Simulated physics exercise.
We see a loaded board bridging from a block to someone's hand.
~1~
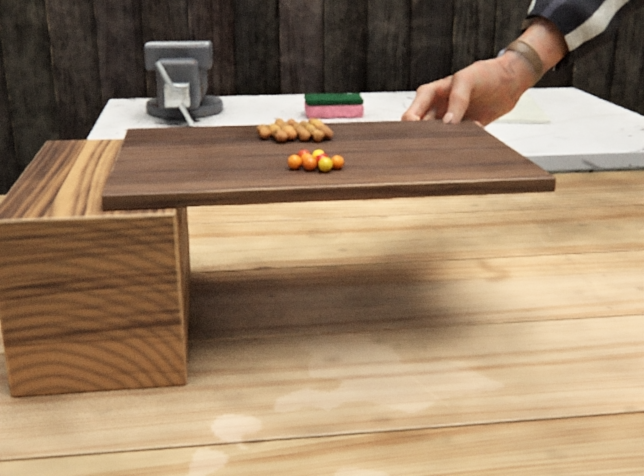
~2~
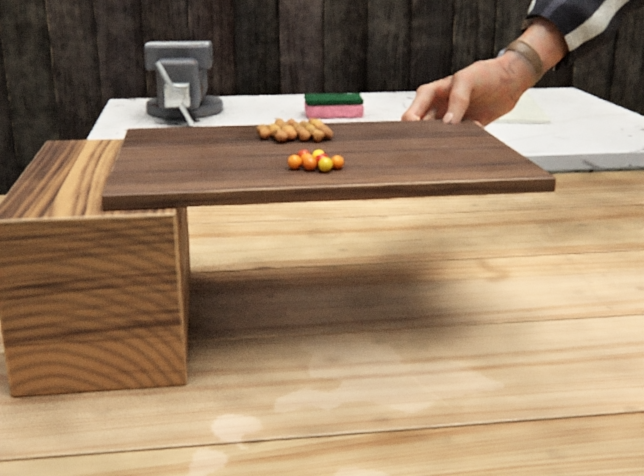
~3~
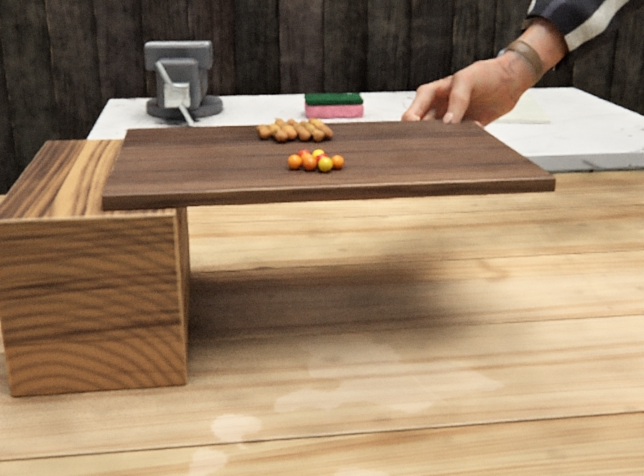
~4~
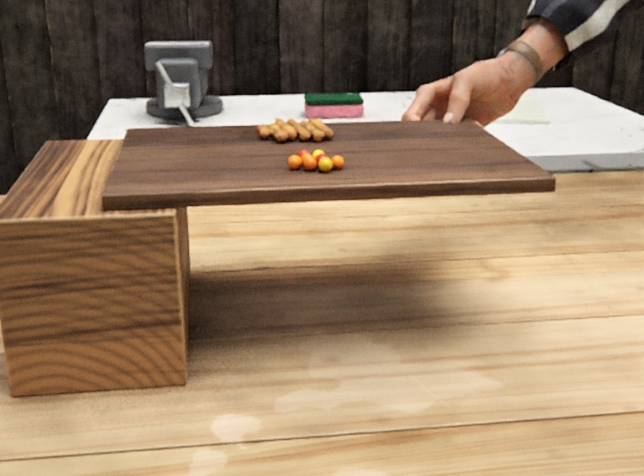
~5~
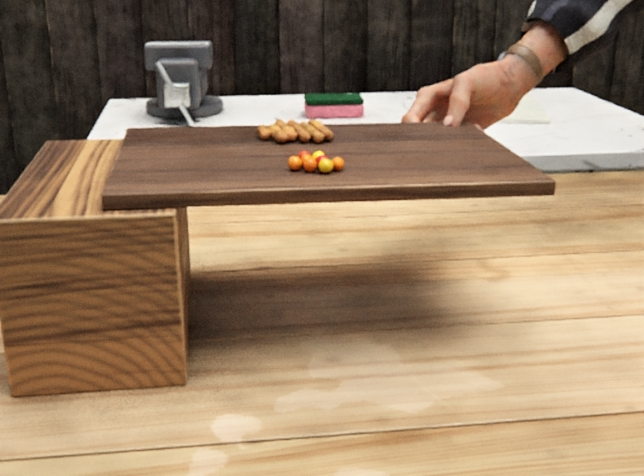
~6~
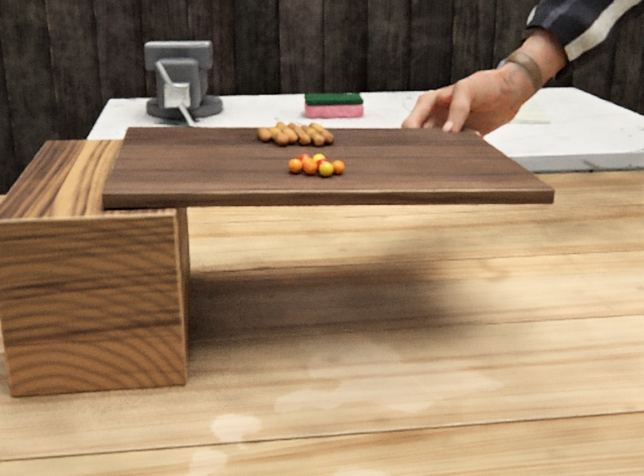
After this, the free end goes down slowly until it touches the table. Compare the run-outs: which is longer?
The longer run belongs to the front batch.
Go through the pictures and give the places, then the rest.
The first frame shows held end of the board (539, 182), level; block (108, 249), nearly half as high as the board is long; front batch (322, 161), a few round plastic beads; back batch (298, 130), some roasted chickpeas.
The second frame shows held end of the board (539, 182), level; back batch (298, 130).
The third frame shows held end of the board (539, 182), level; front batch (322, 161).
The fourth frame shows held end of the board (539, 182), level; back batch (298, 130).
The fifth frame shows held end of the board (539, 185), level; front batch (322, 162).
The sixth frame shows held end of the board (538, 194), down by 2°; block (108, 249); front batch (323, 165), not moving; back batch (298, 133), not moving.
Then, 0.29 s later than the last frame, board sloping at 11°; front batch every one still on the board; back batch every one still on the board.
Then, 0.66 s later than the last frame, board sloping at 23°; front batch the larger part still on the board; back batch every one still on the board.
Then, 1.05 s later than the last frame, board resting at 29°; front batch mostly up to a board's length out; back batch mostly at the foot of the board.
When it is over, board resting at 29°; front batch mostly more than two board lengths out, roughly a quarter gone off the table; back batch mostly less than half a board's length out; the front batch has gone farther.
